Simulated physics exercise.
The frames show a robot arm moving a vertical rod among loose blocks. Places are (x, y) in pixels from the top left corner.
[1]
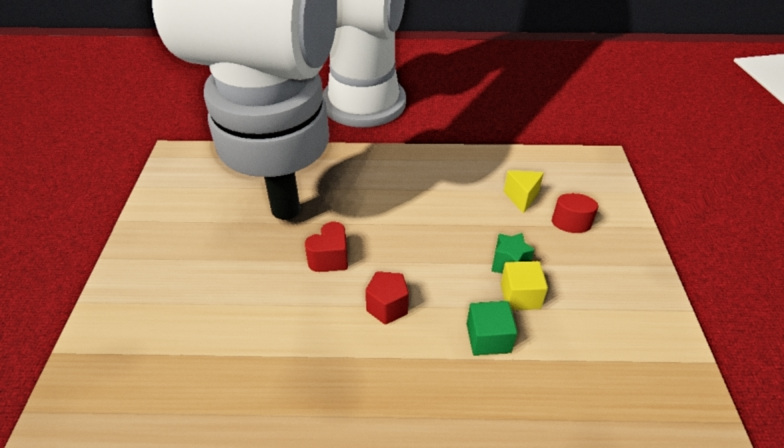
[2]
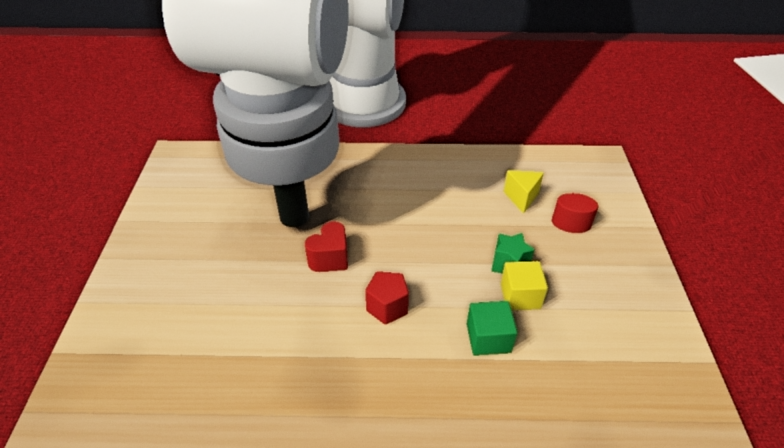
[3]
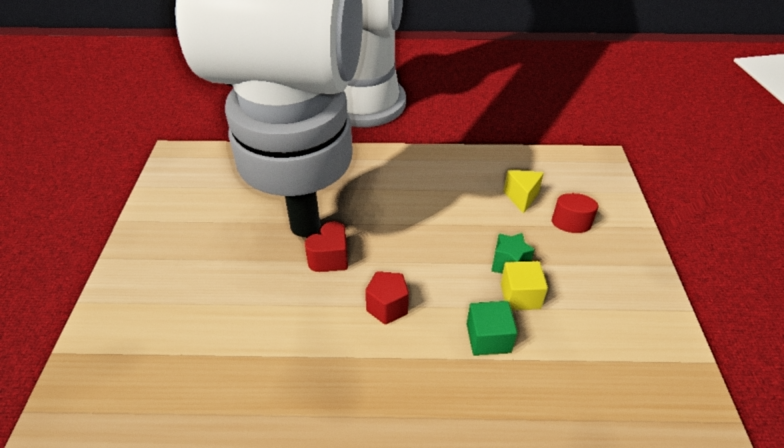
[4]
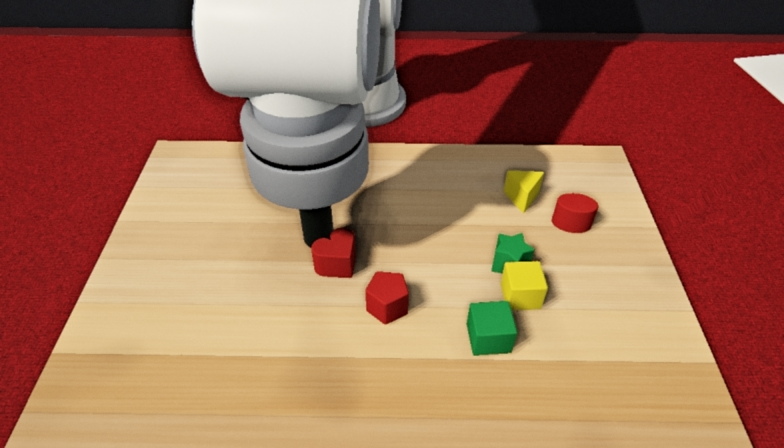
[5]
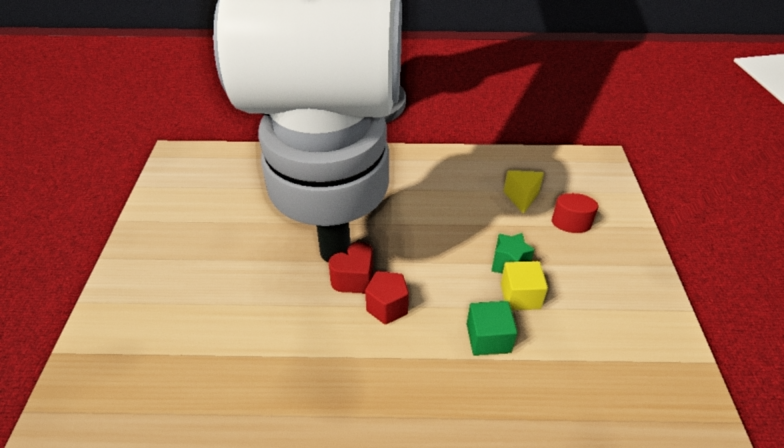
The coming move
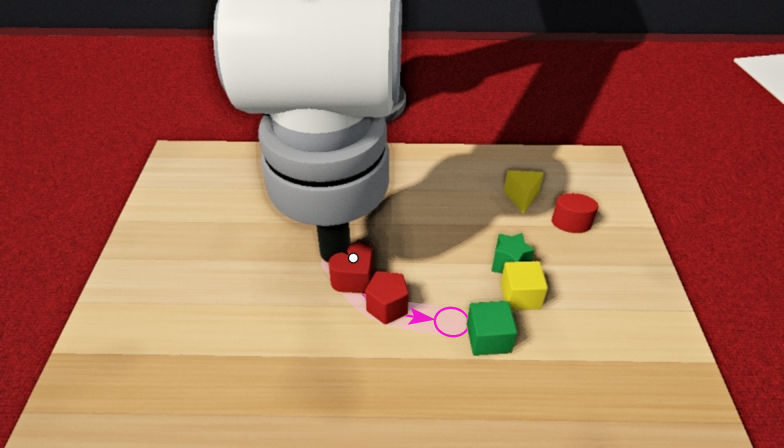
A white and grey robot arm with a black rod reaches over a light wooden board on a red surface, seen from above at a fixed angle. A red heart and red pentagon sit left of centre, with a green star, yellow and green cubes, a yellow triangle and a red cylinder rightward. The rod slides toward the viewer and right, pushing and turning the heart toward the pentagon.
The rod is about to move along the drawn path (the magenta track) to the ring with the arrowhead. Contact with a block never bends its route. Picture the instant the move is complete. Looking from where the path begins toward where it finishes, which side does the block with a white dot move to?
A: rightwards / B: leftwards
Choice A: Rightwards.
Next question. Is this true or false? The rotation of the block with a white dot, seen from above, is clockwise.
True.
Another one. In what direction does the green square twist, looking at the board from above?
I'd predict that, seen from above, the green square rotates counter-clockwise.
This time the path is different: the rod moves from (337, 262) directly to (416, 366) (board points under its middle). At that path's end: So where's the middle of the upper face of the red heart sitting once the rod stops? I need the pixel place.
Close to (443, 370).
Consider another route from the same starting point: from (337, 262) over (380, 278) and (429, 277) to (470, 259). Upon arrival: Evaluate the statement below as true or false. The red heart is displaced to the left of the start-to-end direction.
That statement is not accurate.
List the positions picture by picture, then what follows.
Rod's lower end at (286, 210); red heart at (328, 237); red pentagon at (388, 286); green square at (493, 317); yellow square at (526, 275), in the first frame.
Rod at (295, 217); blocks still, in the second frame.
Rod at (306, 227); blocks still, in the third frame.
Rod at (319, 238); red heart at (336, 243), in the fourth frame.
Rod at (336, 253); red heart at (353, 258); red pentagon at (388, 286); green square at (493, 317); yellow square at (526, 275), in the fifth frame.
Drawn move, from (337, 262) over (361, 292) and (401, 315) to (452, 322); the dot is on the red heart.
What follows on the original path. One third of the way, rod at (361, 284); red heart at (381, 292); red pentagon at (418, 305), turned 20° anticlockwise.
Two thirds of the way, rod at (403, 306); red heart at (420, 318), turned 10° clockwise; red pentagon at (460, 323); green square at (501, 319), turned 15° anticlockwise.
At the end, rod at (453, 313); red heart at (432, 328), turned 50° clockwise; red pentagon at (479, 343); green square at (508, 319), turned 20° anticlockwise; yellow square still.
